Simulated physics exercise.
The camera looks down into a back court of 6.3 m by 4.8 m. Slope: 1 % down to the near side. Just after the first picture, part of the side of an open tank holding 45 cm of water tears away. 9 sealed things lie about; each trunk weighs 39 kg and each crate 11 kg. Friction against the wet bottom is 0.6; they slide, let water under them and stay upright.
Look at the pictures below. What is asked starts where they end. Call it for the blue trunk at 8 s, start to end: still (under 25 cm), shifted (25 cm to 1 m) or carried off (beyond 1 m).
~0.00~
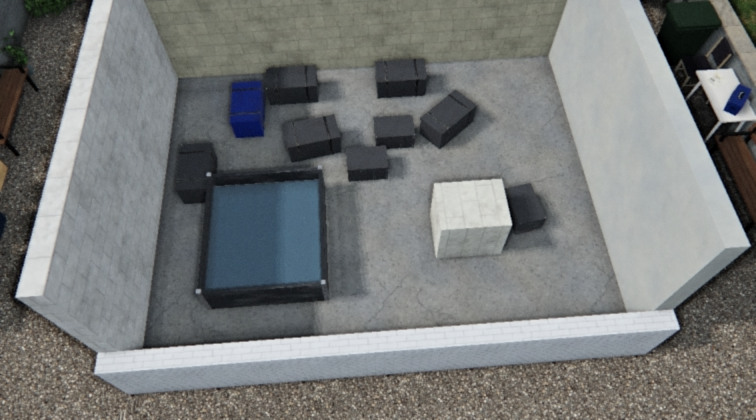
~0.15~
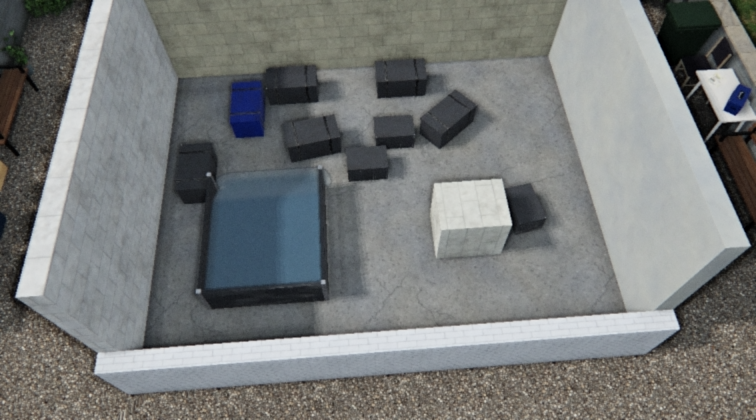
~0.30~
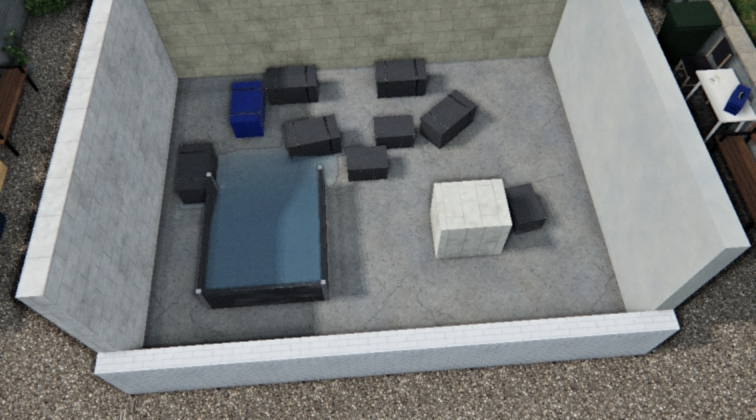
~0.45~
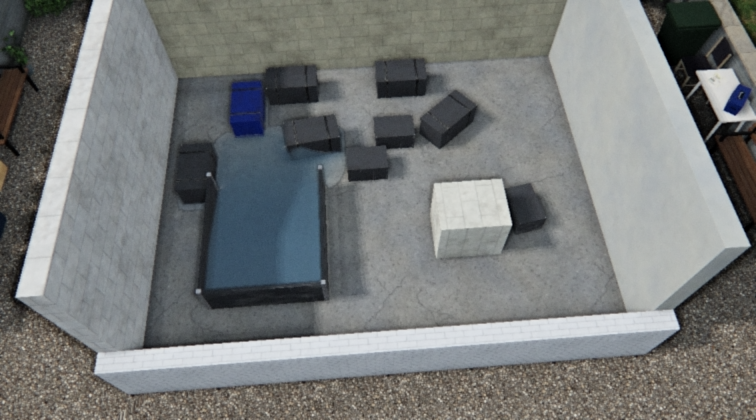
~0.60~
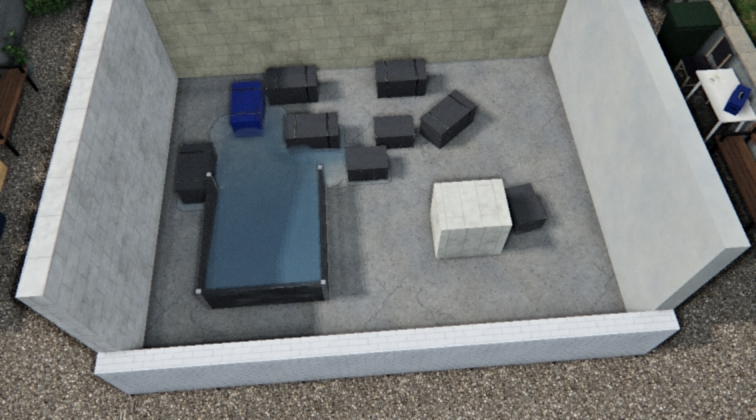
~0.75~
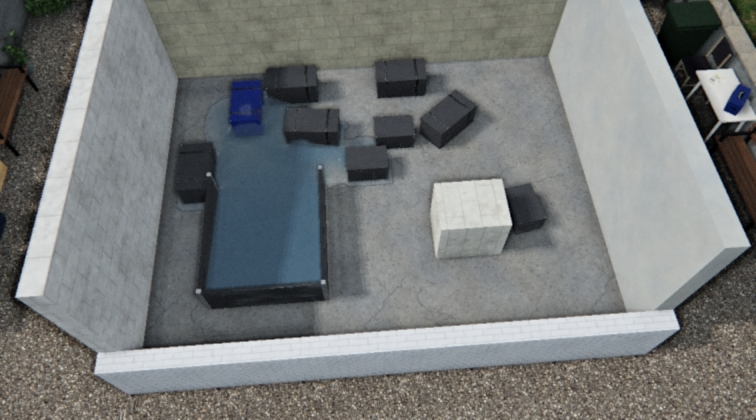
Carried off.
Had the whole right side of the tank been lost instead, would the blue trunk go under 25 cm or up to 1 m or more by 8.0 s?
Result: The blue trunk remains where it was.
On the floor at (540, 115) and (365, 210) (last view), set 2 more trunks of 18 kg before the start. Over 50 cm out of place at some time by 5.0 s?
Lab note - ordered: Below threshold / below threshold.
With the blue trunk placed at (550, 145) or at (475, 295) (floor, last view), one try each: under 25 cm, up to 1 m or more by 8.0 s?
First it remains in place, then it remains in place.
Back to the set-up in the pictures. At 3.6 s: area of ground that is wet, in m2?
Close to 15 m2, I'd say.
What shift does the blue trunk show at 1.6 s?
I'd guess some 60 cm by then.
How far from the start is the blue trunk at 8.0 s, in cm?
Some 140 cm, give or take.
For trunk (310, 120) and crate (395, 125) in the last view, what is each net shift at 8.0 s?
150 cm and 120 cm, respectively.
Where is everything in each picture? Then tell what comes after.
In the first frame, the blue trunk at (246, 101), on the bottom; water covers 2.5 m2; 0 of 9 have shifted.
In the second frame, the blue trunk at (246, 101), on the bottom; water covers 3.1 m2; 0 of 9 have shifted.
In the third frame, the blue trunk at (246, 101), on the bottom; water covers 3.8 m2; 0 of 9 have shifted.
In the fourth frame, the blue trunk at (246, 101) rests on the ground; 4.3 m2 under water; 0 of 9 have shifted.
In the fifth frame, the blue trunk at (246, 101), on the bottom; 4.9 m2 under water; 1 of 9 have shifted.
In the sixth frame, the blue trunk at (245, 100) rests on the ground; 5.5 m2 under water; 1 of 9 have shifted.
After 1.6 s the blue trunk is near (229, 77), 0.6 m from its start, aground; 0 afloat.
After 3.6 s the blue trunk is near (190, 130), 0.9 m from its start, afloat; 2 afloat.
After 5.6 s the blue trunk is near (196, 165), 1.3 m from its start, aground; 0 afloat.
After 8.0 s the blue trunk is near (196, 165), 1.3 m from its start, aground; 0 afloat.
